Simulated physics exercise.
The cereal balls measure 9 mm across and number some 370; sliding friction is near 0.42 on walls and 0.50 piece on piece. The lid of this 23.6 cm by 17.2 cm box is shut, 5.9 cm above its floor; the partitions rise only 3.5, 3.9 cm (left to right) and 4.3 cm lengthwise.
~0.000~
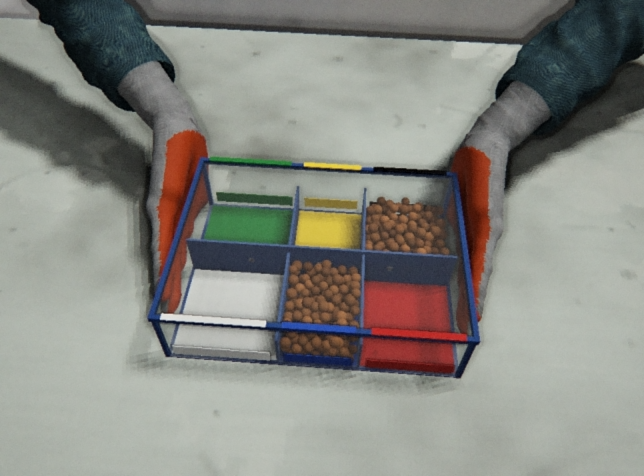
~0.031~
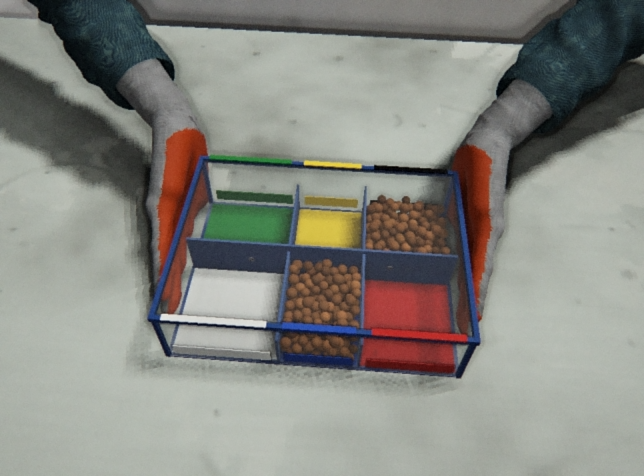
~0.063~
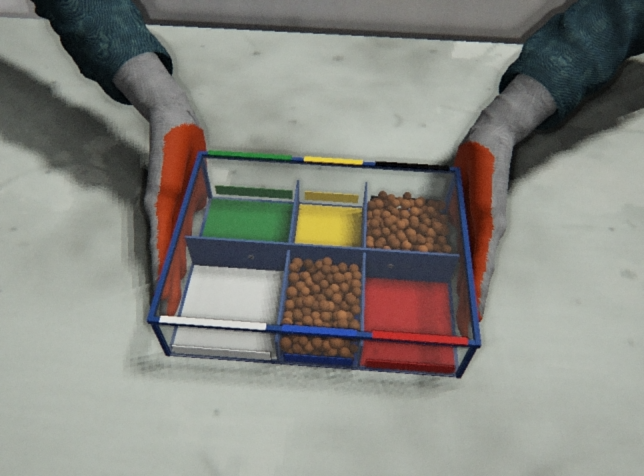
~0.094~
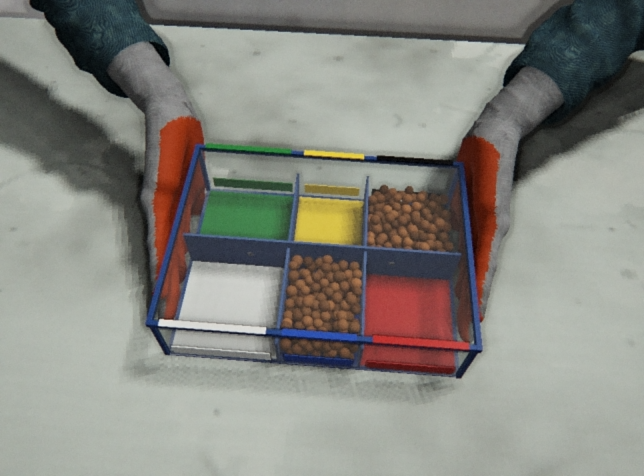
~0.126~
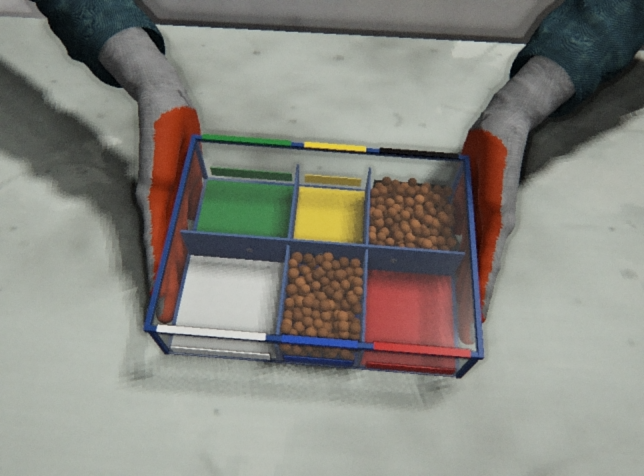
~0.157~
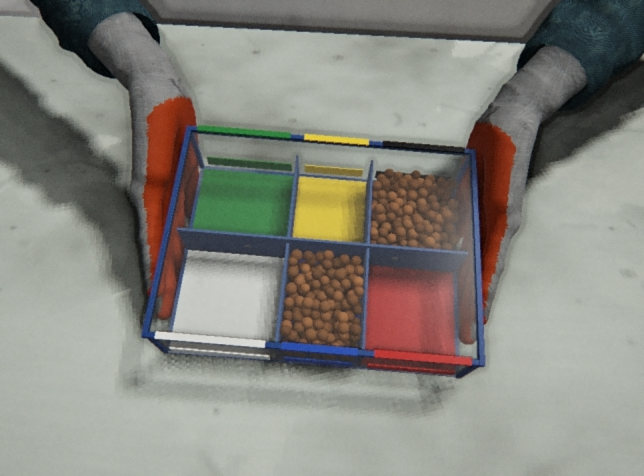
A clear lidded box with six coloured compartments, two of them filled with brown balls, sits nearly level between two hands in grey and orange gloves. The hands then tilt it gradually, its far side rising and right front corner lowest, while the balls stay in their blue and black sections.
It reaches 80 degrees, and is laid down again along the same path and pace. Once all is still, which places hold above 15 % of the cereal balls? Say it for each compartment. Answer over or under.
Red under, blue over, green under, yellow under, white under, black over.
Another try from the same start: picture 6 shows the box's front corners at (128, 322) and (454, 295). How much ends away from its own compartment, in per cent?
It would be near 40 per cent.
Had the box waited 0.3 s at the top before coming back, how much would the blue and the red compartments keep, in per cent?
In that case blue 45, red 10.
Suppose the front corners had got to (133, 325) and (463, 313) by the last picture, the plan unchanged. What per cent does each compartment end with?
Red 0; blue 35; green 0; yellow 5; white 25; black 40.
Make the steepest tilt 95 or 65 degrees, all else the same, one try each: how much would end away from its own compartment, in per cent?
About 15 and 10 per cent.
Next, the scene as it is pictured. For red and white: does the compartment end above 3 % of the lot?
Red yes, white no.
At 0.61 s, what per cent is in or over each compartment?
Red 5; blue 45; green 0; yellow 0; white 0; black 50.
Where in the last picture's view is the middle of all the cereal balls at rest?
Around (370, 294).
Then, at 0.61 s, tilt 79 degrees; red 5 %, blue 45 %, black 50 %.
After 0.91 s, tilt 34 degrees; red 10 %, blue 45 %, black 45 %.
After 1.32 s, tilt 0 degrees; red 10 %, blue 45 %, black 45 %.
At rest (2.0 s), red 10 %, blue 45 %, green 0 %, yellow 0 %, white 0 %, black 45 %.
